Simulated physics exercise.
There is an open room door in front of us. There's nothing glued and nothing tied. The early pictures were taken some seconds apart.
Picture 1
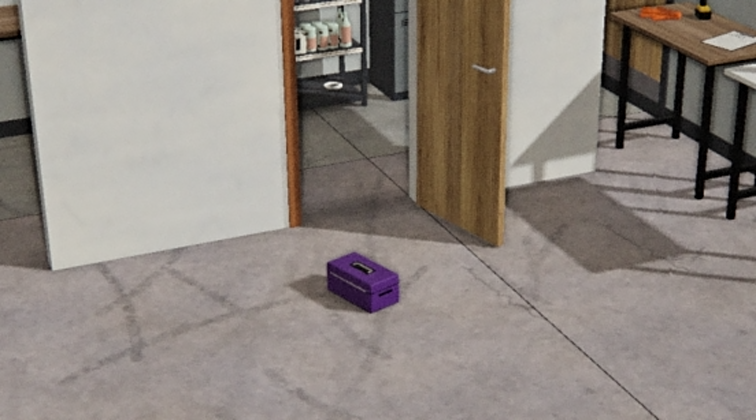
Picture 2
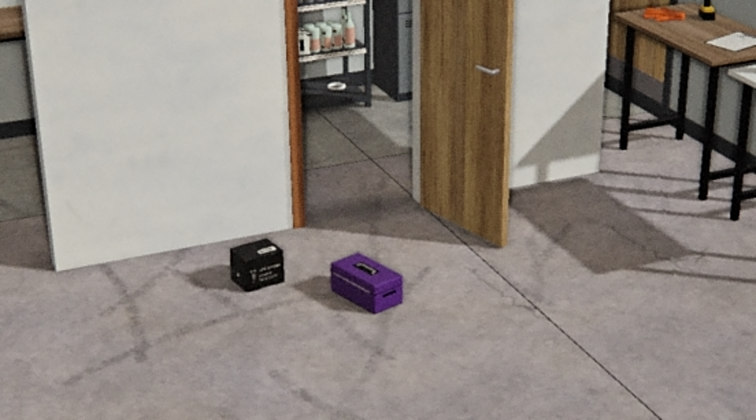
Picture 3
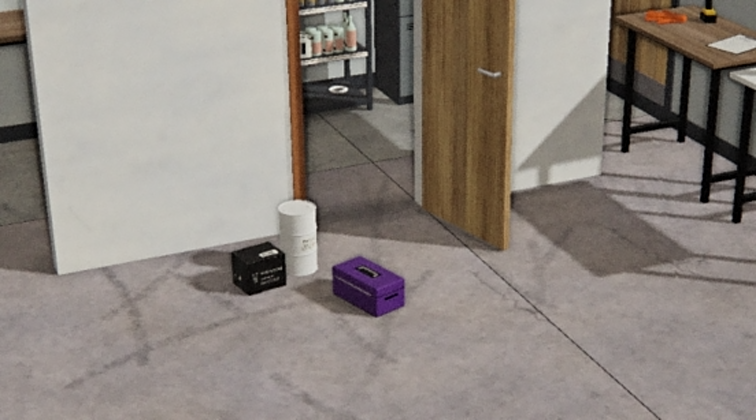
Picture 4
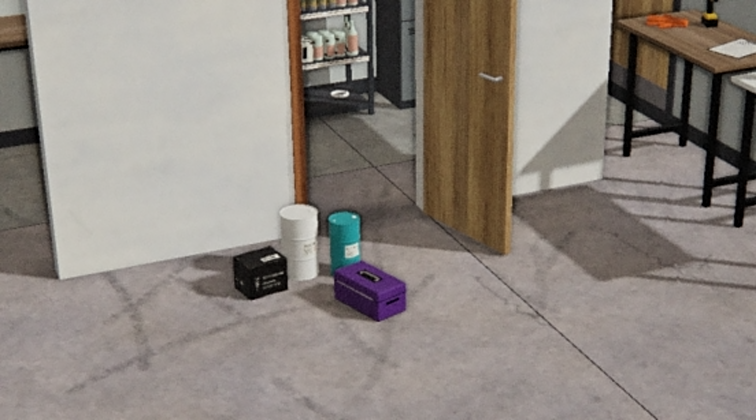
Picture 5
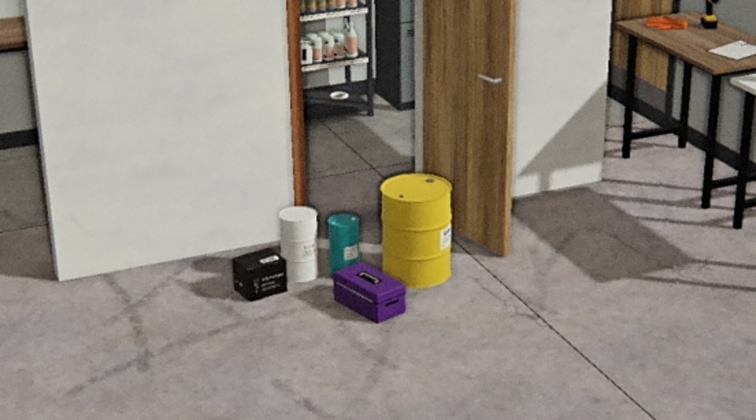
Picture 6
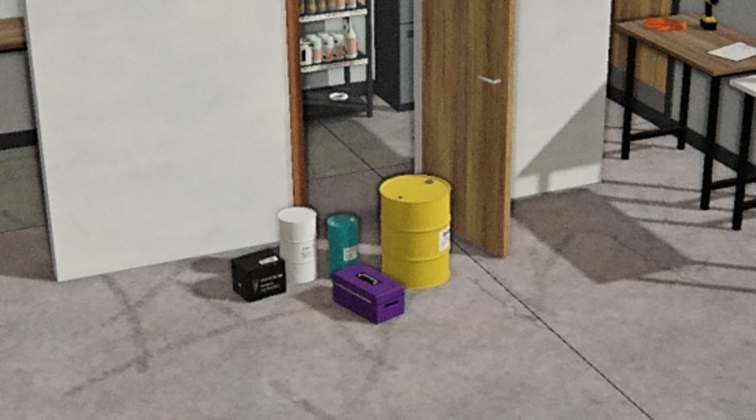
The video shows a purple toolbox on the floor before a wide-open, still door, as a black parcel, a white canister, a turquoise canister and a large yellow drum appear around it one after another.
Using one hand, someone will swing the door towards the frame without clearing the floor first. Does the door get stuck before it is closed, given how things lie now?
The gap remains.
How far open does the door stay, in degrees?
The door ends up some 75° open.
Then, 0.50 s past the last view, open by 99°.
Then, 0.70 s past the last view, open by 93°.
Then, 1.00 s past the last view, open by 84°.
Then, 1.20 s past the last view, open by 77°.
Finally, open by 77°; all 5 still in place. Final places as the last picture's camera would see them, yellow drum near (414, 232).
